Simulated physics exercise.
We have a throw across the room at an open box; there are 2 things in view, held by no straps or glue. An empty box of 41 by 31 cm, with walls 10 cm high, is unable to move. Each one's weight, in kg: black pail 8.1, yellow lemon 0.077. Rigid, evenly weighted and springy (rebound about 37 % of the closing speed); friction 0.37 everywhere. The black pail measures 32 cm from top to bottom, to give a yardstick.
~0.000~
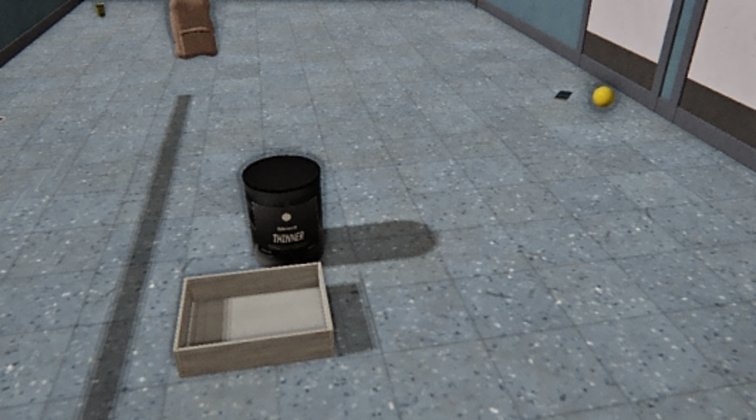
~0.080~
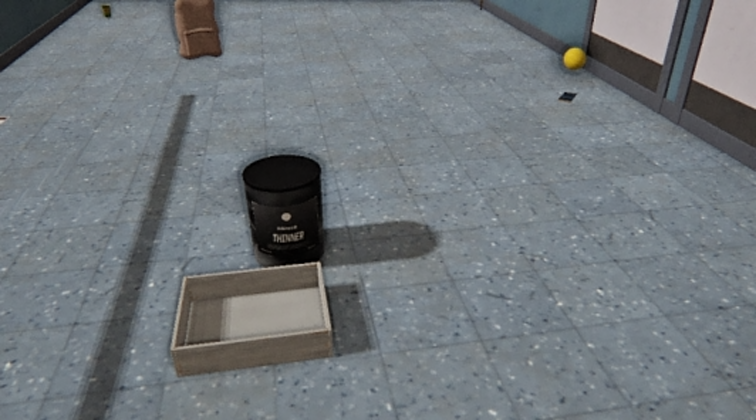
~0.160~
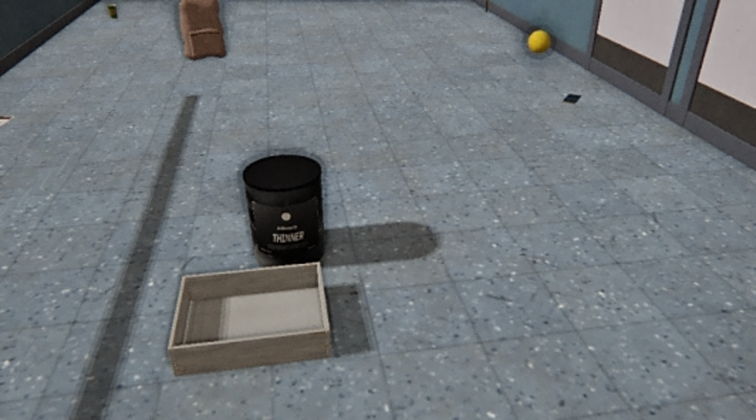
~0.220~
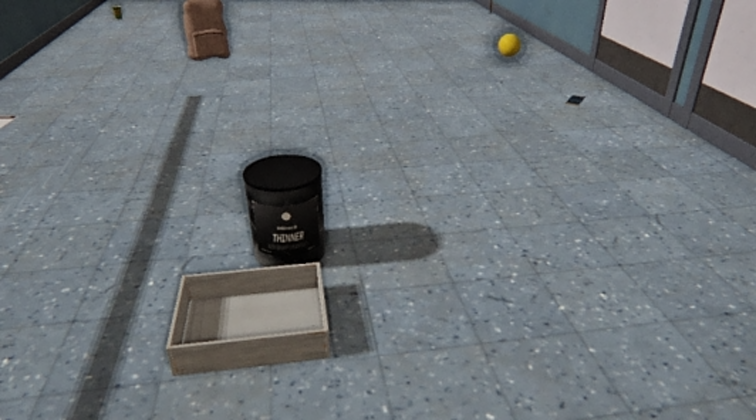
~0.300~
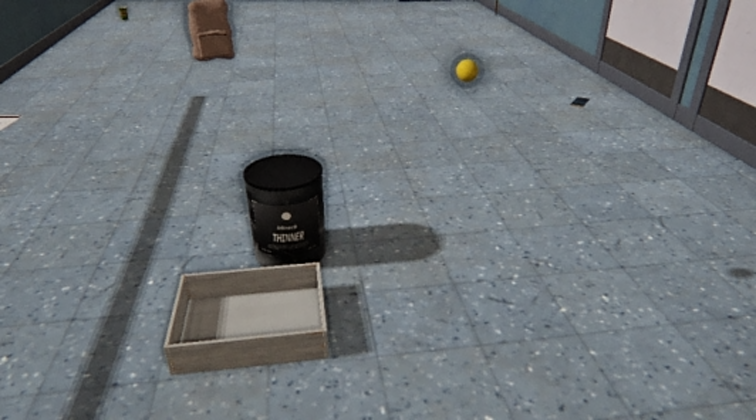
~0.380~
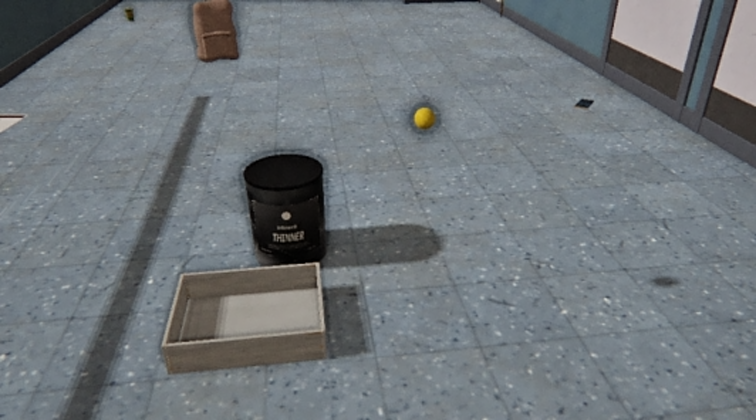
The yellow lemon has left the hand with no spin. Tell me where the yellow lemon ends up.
It ends up outside the box.
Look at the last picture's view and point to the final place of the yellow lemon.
Around (385, 288).
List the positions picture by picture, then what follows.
In the first picture, 101 cm to go; yellow lemon (604, 97); black pail (286, 213).
In the second picture, 91 cm to go; yellow lemon (575, 59); black pail (286, 213).
In the third picture, 80 cm to go; yellow lemon (540, 42); black pail (286, 213).
In the fourth picture, 72 cm to go; yellow lemon (510, 45); black pail (287, 213).
In the fifth picture, 62 cm to go; yellow lemon (467, 71); black pail (287, 212).
In the sixth picture, 52 cm to go; yellow lemon (425, 119); black pail (288, 212).
By 0.48 s, 39 cm to go; yellow lemon near (376, 203).
By 0.68 s, 28 cm to go; yellow lemon near (338, 275).
By 0.98 s, lemon outside, 36 cm from the box's middle; yellow lemon near (366, 292).
When it is over (2.5 s), lemon outside, 43 cm from the box's middle; black pail within 10 cm of the start. End places, in pixels of the last picture, yellow lemon near (385, 288).
